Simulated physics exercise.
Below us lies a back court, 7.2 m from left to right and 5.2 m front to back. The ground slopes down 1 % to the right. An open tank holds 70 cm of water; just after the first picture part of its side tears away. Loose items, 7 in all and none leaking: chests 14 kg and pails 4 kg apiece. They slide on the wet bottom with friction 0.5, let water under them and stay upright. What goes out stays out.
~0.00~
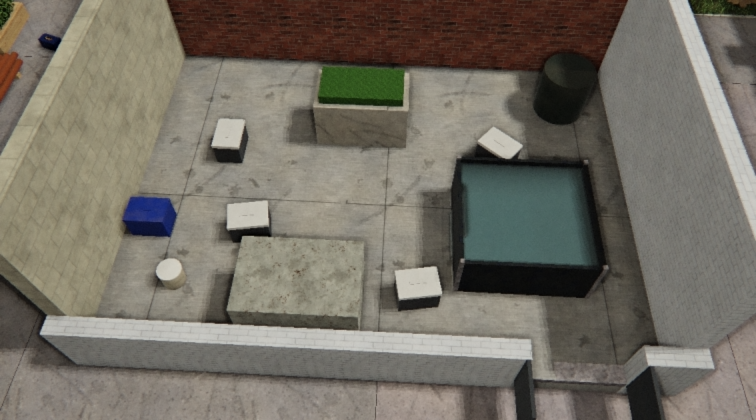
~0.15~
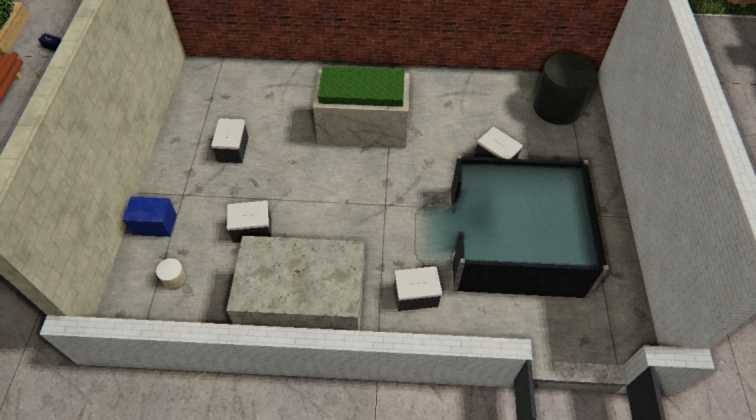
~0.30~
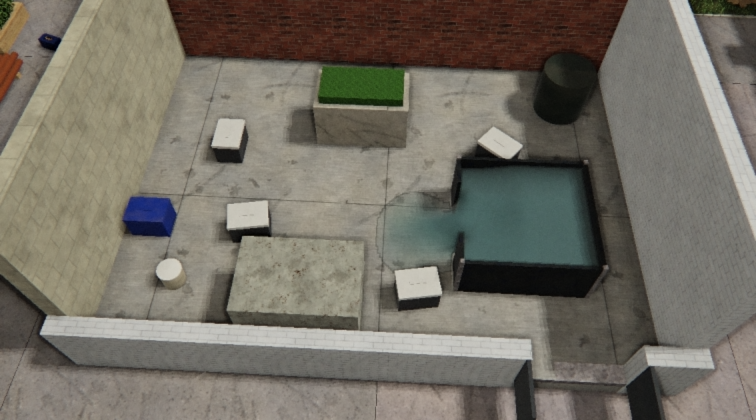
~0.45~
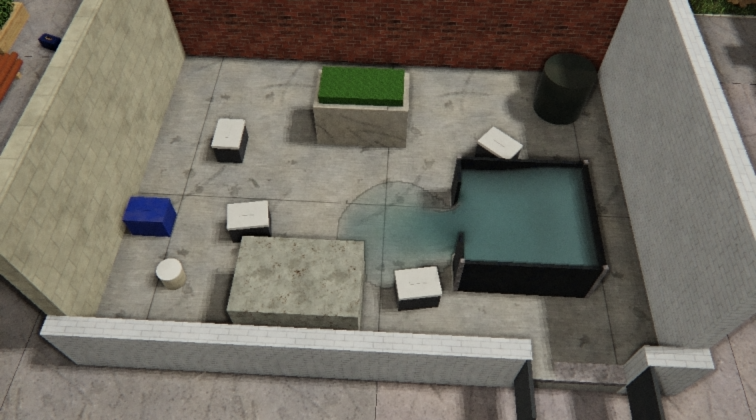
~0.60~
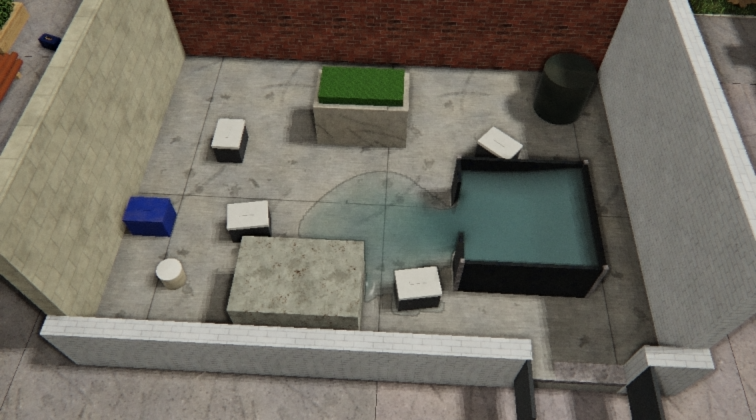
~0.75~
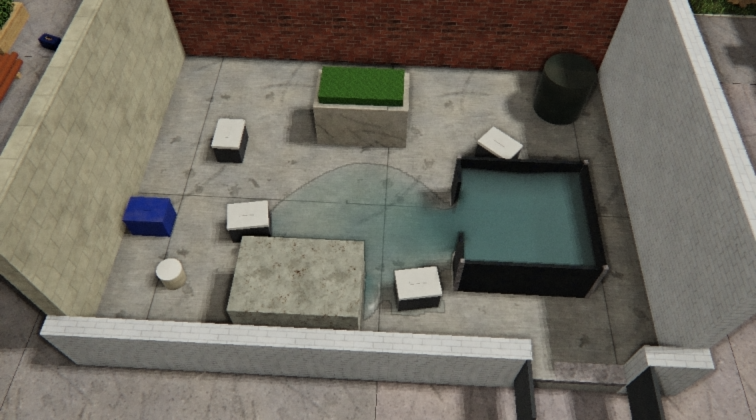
A big open tank of water in a walled yard split open on its left side, and the water poured out and fanned leftward across the concrete, while the scattered boxes stayed put.
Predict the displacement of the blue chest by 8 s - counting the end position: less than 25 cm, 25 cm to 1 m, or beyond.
The blue chest gets carried off.
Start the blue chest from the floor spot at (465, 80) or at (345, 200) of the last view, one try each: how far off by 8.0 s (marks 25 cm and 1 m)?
In that order: It is nudged along; it gets carried off.
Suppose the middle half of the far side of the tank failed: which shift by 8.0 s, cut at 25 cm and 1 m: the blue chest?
Then the blue chest slides a little.
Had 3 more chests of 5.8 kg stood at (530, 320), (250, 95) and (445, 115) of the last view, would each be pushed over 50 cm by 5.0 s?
In that order: Past it, more, short of it.
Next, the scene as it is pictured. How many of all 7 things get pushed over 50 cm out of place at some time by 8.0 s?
5 of them.
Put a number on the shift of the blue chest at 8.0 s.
Roughly 200 cm.
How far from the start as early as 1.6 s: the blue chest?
Roughly 0 cm by then.
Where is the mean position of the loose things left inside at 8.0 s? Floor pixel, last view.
At about (368, 159).
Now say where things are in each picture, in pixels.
The first picture shows the blue chest at (146, 209) rests on the ground; water covers 2.7 m2; 0 of 7 have shifted.
The second picture shows the blue chest at (146, 209), on the bottom; water covers 3.2 m2; 0 of 7 have shifted.
The third picture shows the blue chest at (146, 209) rests on the ground; water covers 4.0 m2; 0 of 7 have shifted.
The fourth picture shows the blue chest at (146, 209), on the bottom; water covers 4.9 m2; 0 of 7 have shifted.
The fifth picture shows the blue chest at (146, 209), on the bottom; water covers 5.9 m2; 0 of 7 have shifted.
The sixth picture shows the blue chest at (146, 209) rests on the ground; water covers 7.0 m2; 0 of 7 have shifted.
After 1.6 s the blue chest is near (145, 209), 0.0 m from its start, aground; 0 of 7 are out; 0 afloat.
After 3.6 s the blue chest is near (176, 162), 0.8 m from its start, afloat; 0 of 7 are out; 4 afloat.
After 5.6 s the blue chest is near (206, 137), 1.4 m from its start, afloat; 0 of 7 are out; 4 afloat.
After 8.0 s the blue chest is near (262, 118), 2.2 m from its start, afloat; 0 of 7 are out; 3 afloat.
